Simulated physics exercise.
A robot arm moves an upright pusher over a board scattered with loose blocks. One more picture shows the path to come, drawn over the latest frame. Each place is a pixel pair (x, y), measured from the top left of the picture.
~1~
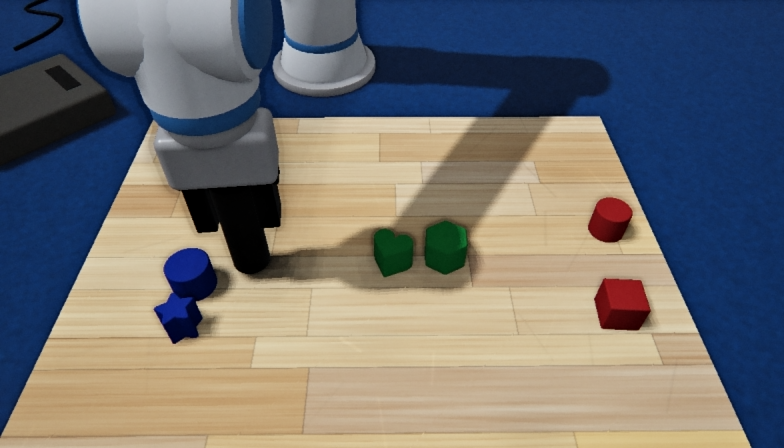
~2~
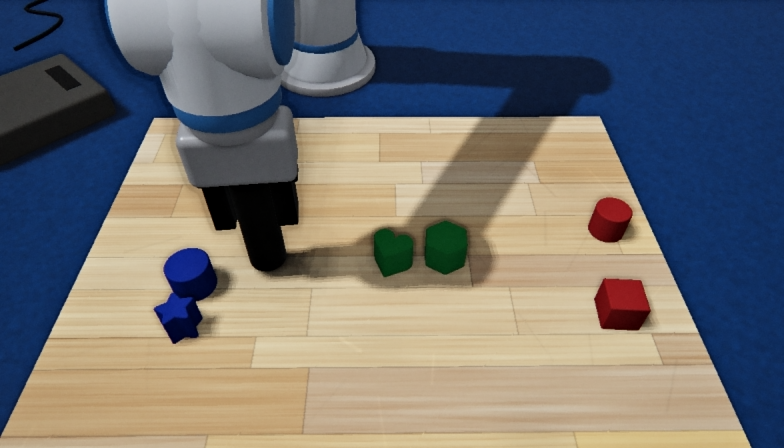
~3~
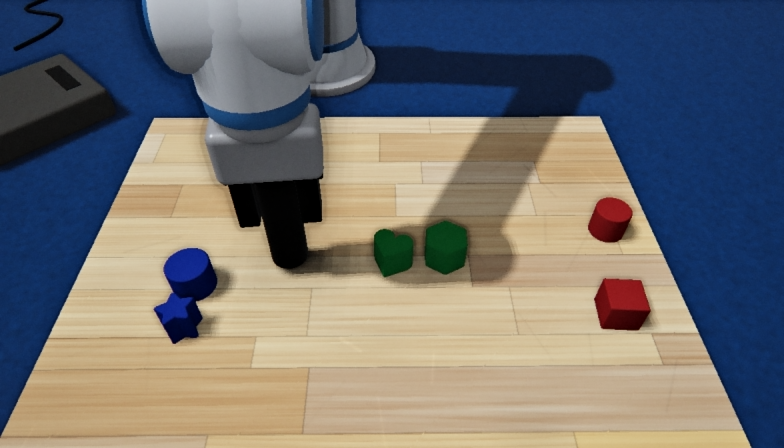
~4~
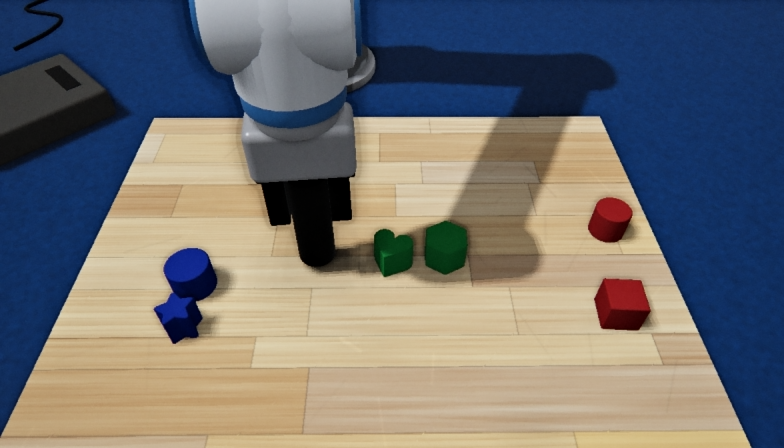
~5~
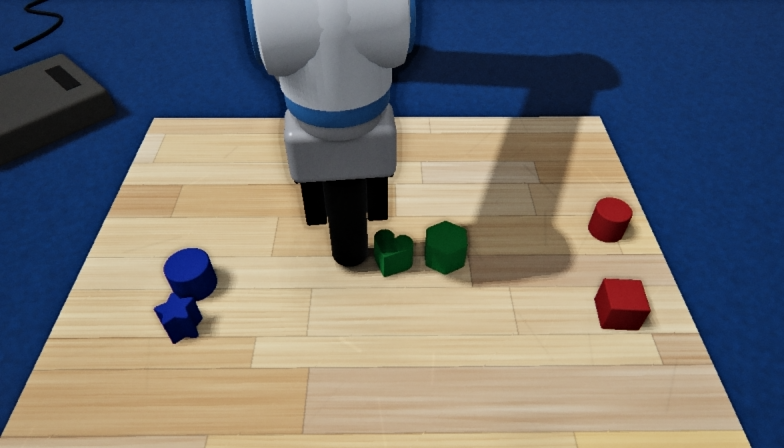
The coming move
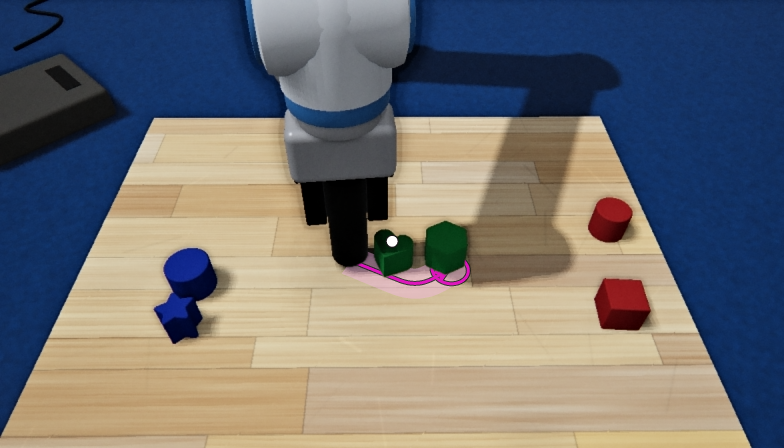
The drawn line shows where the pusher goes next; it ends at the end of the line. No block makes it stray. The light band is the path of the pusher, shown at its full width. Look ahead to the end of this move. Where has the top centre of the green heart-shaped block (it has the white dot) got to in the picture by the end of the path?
(487, 246)
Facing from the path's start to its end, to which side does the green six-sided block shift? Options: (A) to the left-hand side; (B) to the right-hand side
(A)
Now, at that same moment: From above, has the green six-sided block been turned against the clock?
Yes - that is the case.
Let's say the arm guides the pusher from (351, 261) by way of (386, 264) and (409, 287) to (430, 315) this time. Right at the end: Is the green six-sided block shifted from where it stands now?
Short answer: Yes.
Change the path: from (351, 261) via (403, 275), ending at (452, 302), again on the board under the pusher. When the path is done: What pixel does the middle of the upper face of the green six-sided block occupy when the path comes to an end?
I'd guess (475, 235).
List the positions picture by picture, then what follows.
The first frame shows pusher tip (252, 260); block tops, green heart-shaped block (392, 241); green six-sided block (447, 236).
The second frame shows pusher (269, 258); blocks unchanged.
The third frame shows pusher (290, 255); blocks unchanged.
The fourth frame shows pusher (318, 253); blocks unchanged.
The fifth frame shows pusher (350, 253); green heart-shaped block (392, 241); green six-sided block (447, 236).
Path on the board, from (351, 261) via (383, 274) and (419, 283), ending at (450, 269); the dot is on the green heart-shaped block.
The first path, step by step. One third of the way, pusher (385, 267); green heart-shaped block (418, 246); green six-sided block (456, 236), turned 20° anticlockwise.
Two thirds of the way, pusher (420, 276); green heart-shaped block (454, 255); green six-sided block (474, 233), turned 70° anticlockwise.
At the end, pusher (451, 262); green heart-shaped block (487, 246), turned 25° clockwise; green six-sided block (498, 220), turned 105° anticlockwise.
